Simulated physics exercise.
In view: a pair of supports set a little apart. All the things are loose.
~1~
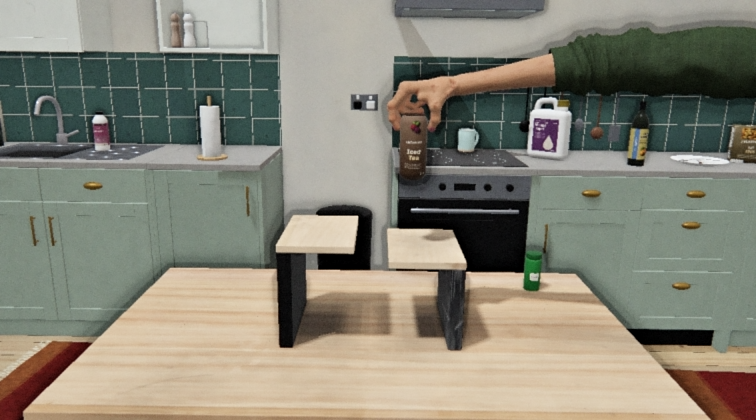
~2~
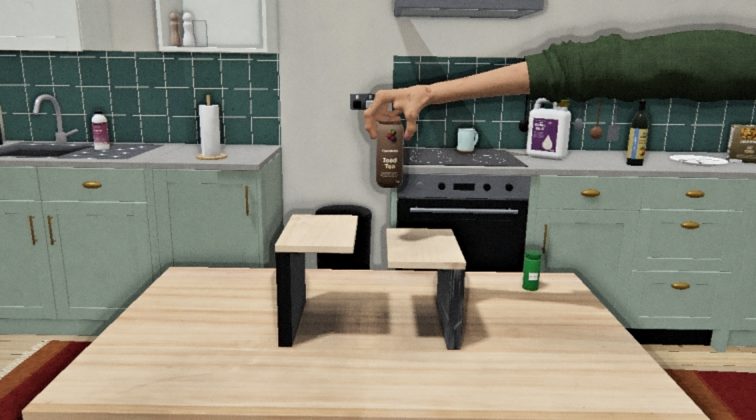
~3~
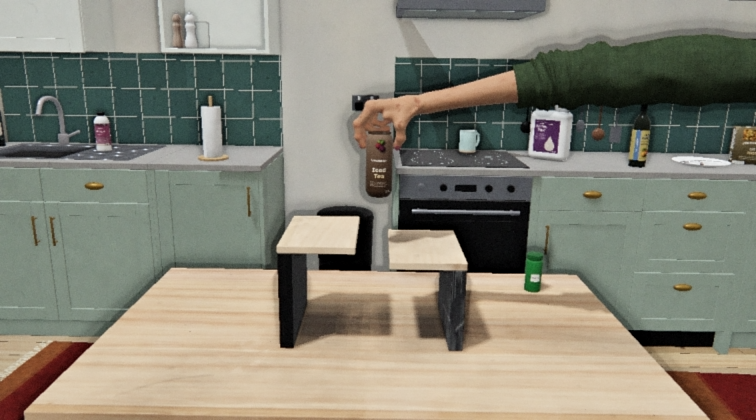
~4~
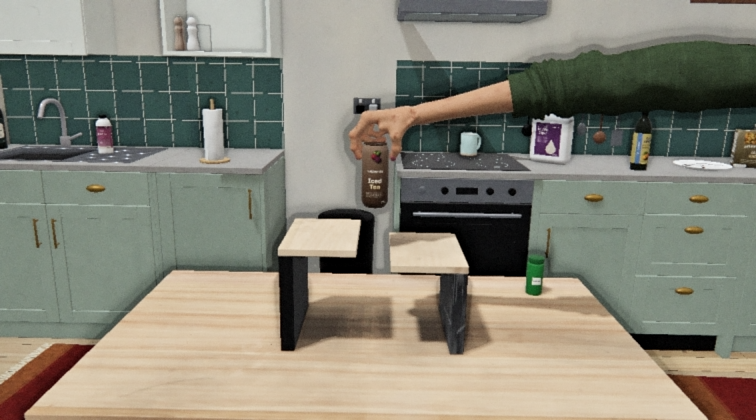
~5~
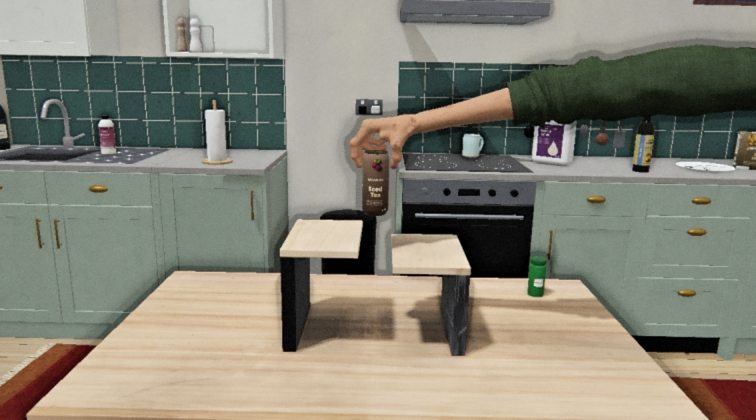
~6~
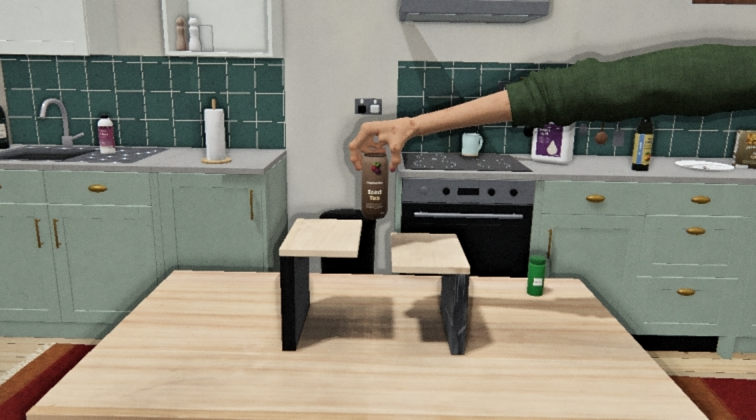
A hand in a green sleeve carried a brown can leftward and down over a wooden table, then held it still above the gap between two small supports, while a green shaker stood to the right.
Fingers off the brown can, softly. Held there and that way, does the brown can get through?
Outcome: The can reaches the table.
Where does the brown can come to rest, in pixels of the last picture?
Around (373, 301).
Then, 0.20 s after the last picture, brown can slid about its own width near (375, 208).
Then, 0.30 s after the last picture, brown can slid well along near (373, 271).
Then, 0.40 s after the last picture, brown can slid well along near (373, 296).
At rest, moved from the start, brown can; green shaker in place. Seen from the same camera at the end, brown can near (373, 301). The can drops through.
